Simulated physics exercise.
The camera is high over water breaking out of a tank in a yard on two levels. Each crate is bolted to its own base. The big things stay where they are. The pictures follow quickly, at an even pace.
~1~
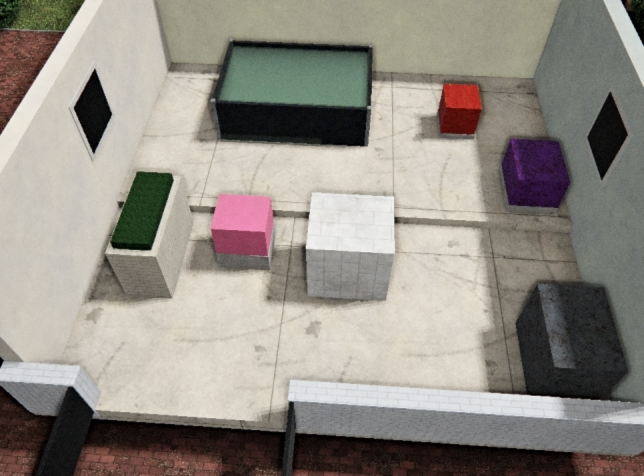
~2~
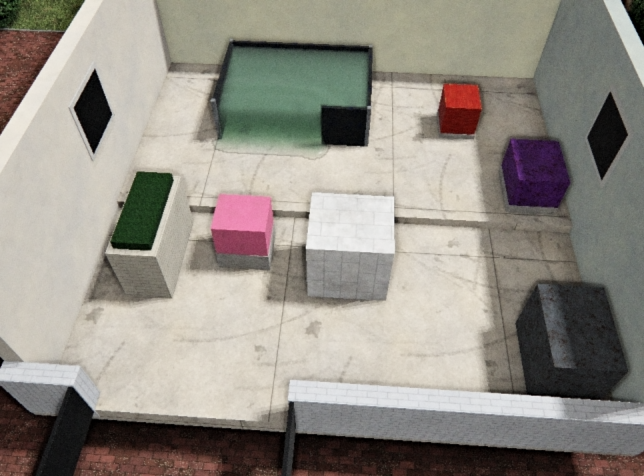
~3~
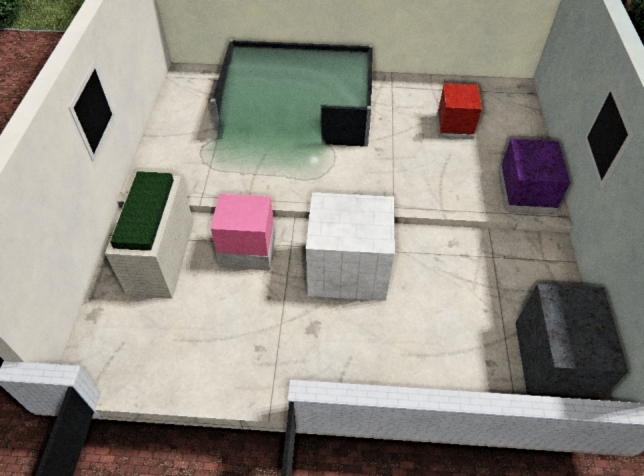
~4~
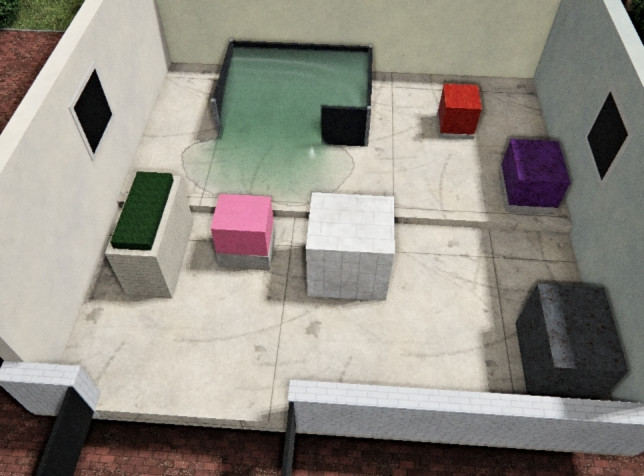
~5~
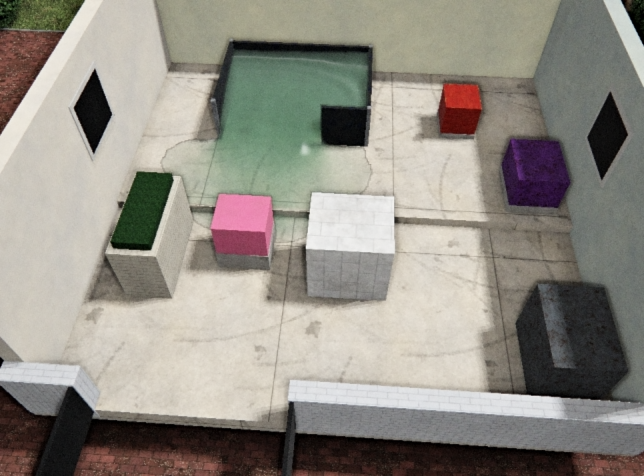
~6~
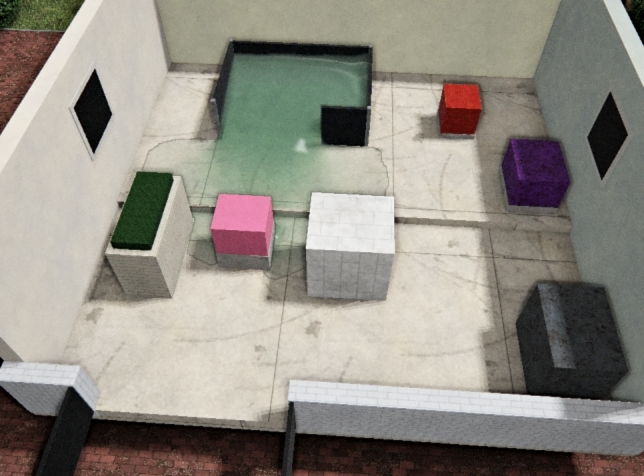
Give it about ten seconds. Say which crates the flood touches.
The purple crate keeps dry; the red crate keeps dry; the pink crate is soaked.
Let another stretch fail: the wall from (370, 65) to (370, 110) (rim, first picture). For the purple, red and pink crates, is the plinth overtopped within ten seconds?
Then: The purple crate takes water, the red crate ends up wet, the pink crate escapes it.
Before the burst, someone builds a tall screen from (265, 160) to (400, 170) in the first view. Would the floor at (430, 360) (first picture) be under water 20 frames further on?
Answer: Free of water.
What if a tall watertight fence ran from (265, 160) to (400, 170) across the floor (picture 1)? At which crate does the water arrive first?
It is the pink one.
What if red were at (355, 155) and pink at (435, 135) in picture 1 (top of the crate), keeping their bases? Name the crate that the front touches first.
First comes the crate marked red.
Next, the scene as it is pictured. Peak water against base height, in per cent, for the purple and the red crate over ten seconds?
Roughly 0 per cent, then 0 per cent.
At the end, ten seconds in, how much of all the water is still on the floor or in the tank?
I make it 52 per cent.
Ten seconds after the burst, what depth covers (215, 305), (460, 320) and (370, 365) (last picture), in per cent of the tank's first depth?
About 10, 6 and 12 per cent.
A moment on, water covers 30 % of the floor; the purple crate not reached, the red crate not reached, the pink crate water round its plinth.
Next, water covers 40 % of the floor; the purple crate not reached, the red crate not reached, the pink crate water round its plinth.
Then, water covers 55 % of the floor; the purple crate not reached, the red crate not reached, the pink crate water round its plinth.
Later, water covers 60 % of the floor; the purple crate not reached, the red crate not reached, the pink crate water round its plinth.
In the end, water covers 65 % of the floor; the purple crate stayed above the water, the red crate stayed above the water, the pink crate was topped.
